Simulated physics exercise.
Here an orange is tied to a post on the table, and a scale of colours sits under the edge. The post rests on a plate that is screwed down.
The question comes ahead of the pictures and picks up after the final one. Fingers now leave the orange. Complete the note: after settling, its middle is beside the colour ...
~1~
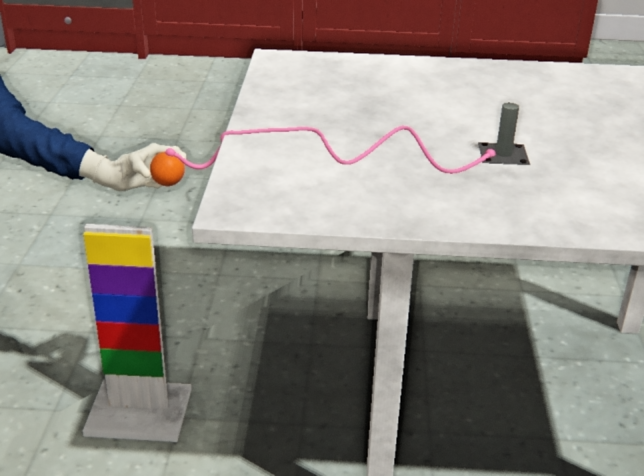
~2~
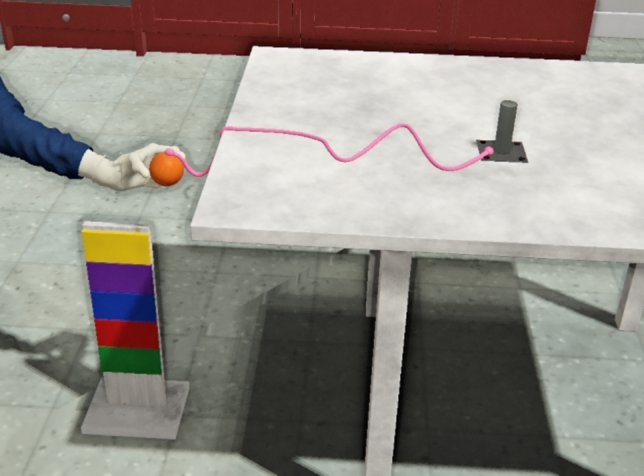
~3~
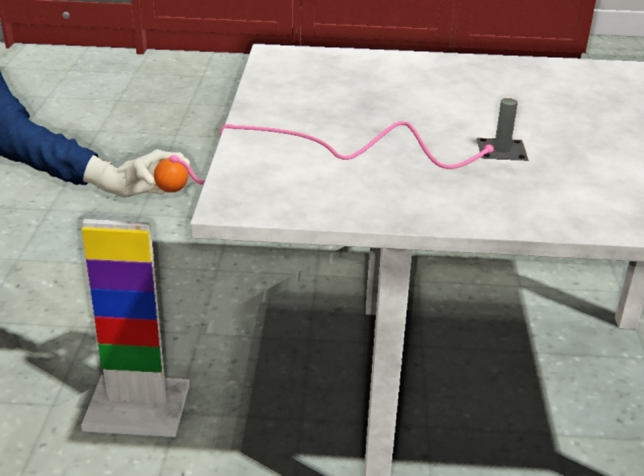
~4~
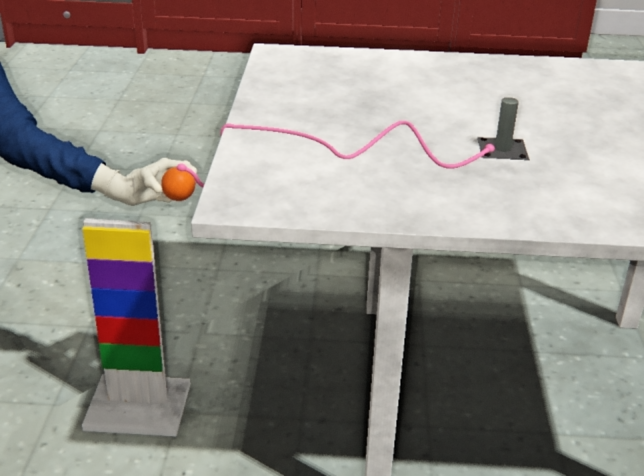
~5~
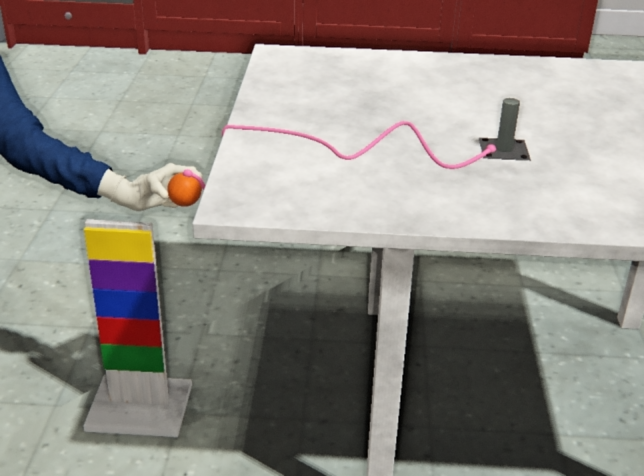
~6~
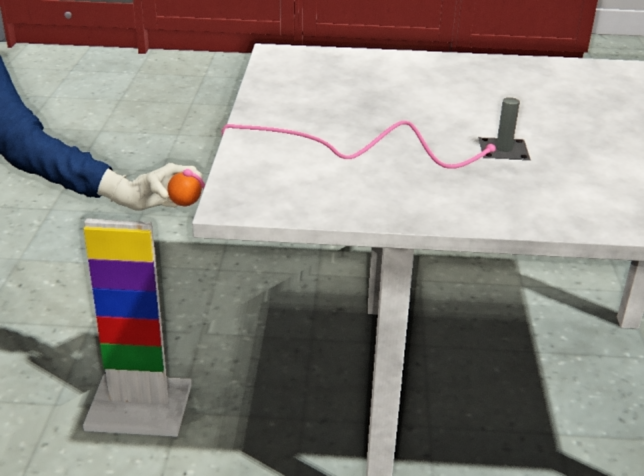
... Green.
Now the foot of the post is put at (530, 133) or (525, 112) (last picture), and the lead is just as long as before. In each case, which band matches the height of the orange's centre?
For the first try, red; for the second, red.
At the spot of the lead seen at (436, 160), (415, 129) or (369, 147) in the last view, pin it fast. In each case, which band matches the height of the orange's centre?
Result per try, in sequence: Red / blue / purple.
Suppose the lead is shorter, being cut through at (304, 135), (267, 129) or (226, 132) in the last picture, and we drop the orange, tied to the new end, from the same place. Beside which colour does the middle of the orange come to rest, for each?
In that order: No band; yellow; purple.
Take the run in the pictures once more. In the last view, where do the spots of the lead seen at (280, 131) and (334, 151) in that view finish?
(226, 222) and (223, 164).
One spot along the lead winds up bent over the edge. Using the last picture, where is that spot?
About (353, 157).
Early on, orange near (201, 352); level with green.
Midway, orange near (257, 356); level with green.
Near the end, orange near (216, 359); level with green.
Finally, orange near (238, 359); level with green. Its middle rests at the green band.
